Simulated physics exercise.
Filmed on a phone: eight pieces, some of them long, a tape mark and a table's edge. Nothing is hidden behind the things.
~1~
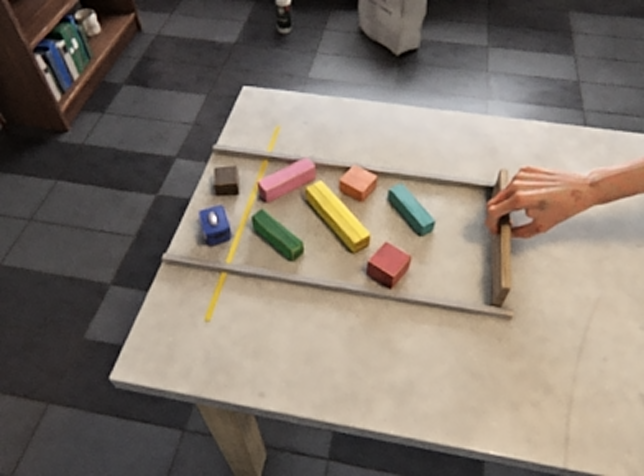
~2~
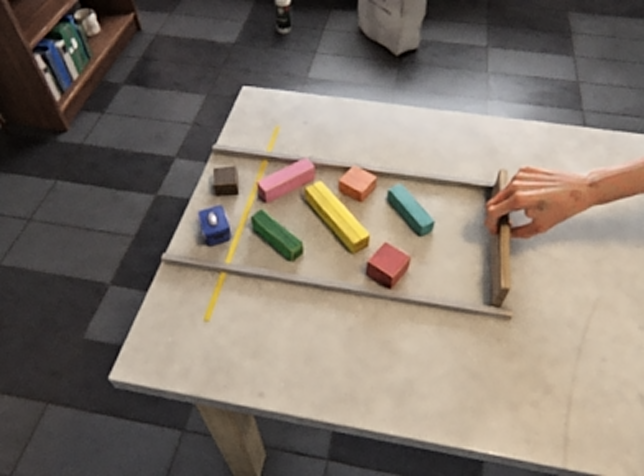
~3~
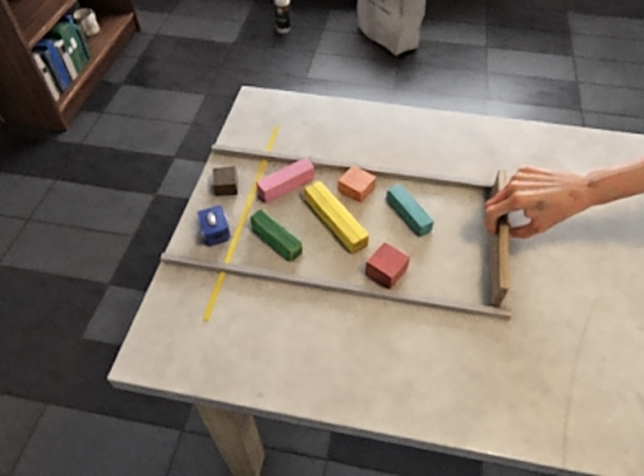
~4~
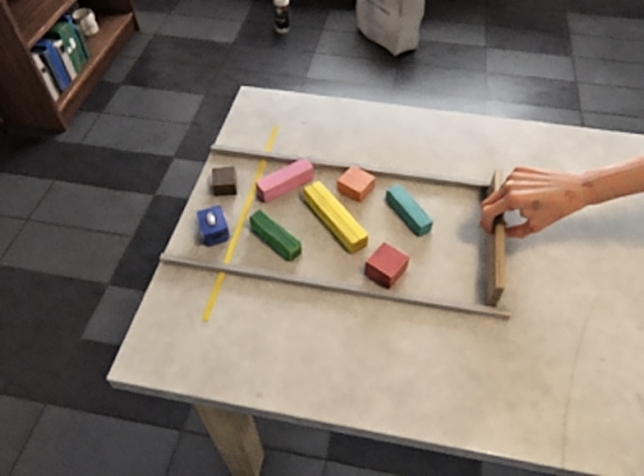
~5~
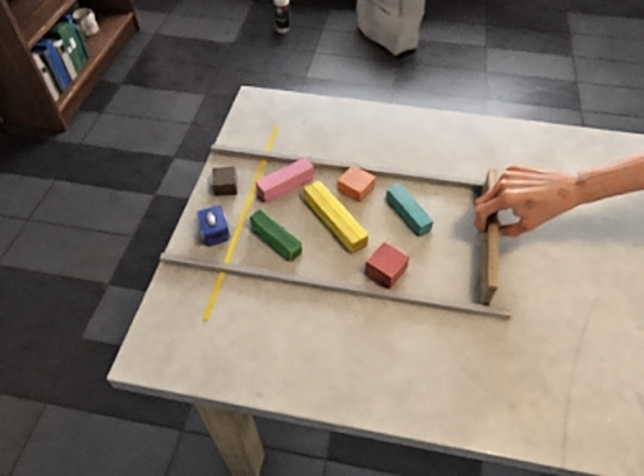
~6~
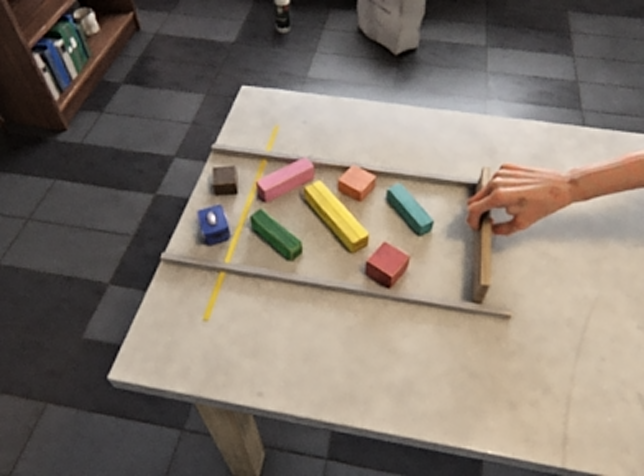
A hand sliding an upright wooden board slightly left between two rails on a table, eight coloured blocks lying still.
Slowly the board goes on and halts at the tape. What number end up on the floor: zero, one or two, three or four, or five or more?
As it turns out, the number that fall off is one or two.
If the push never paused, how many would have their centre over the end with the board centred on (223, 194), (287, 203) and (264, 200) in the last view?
In that order 4, 0 and 1.
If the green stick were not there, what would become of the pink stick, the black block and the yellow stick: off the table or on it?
The pink stick goes over; the black block is lost; the yellow stick is kept.
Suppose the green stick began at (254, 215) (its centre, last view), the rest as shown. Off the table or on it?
From there it remains up.
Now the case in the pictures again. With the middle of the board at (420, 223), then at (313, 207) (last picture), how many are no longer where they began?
First 1, then 7.
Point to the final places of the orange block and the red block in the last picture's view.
About (231, 166), and the other about (215, 245).
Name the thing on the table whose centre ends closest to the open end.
The blue case.
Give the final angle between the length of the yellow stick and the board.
Near 35 degrees.
Soon after, none off yet; black block at rest near (225, 181); blue case at rest near (215, 226); pink stick at rest near (286, 180).
Then, none off yet; black block at rest near (225, 181); blue case at rest near (215, 226); pink stick moving near (279, 178).
Further on, none off yet; black block moved about its own width near (197, 172); blue case moving near (206, 225); pink stick moved about its own width near (225, 170).
At rest, the number that fall off is one or two; fallen, pink stick and black block.
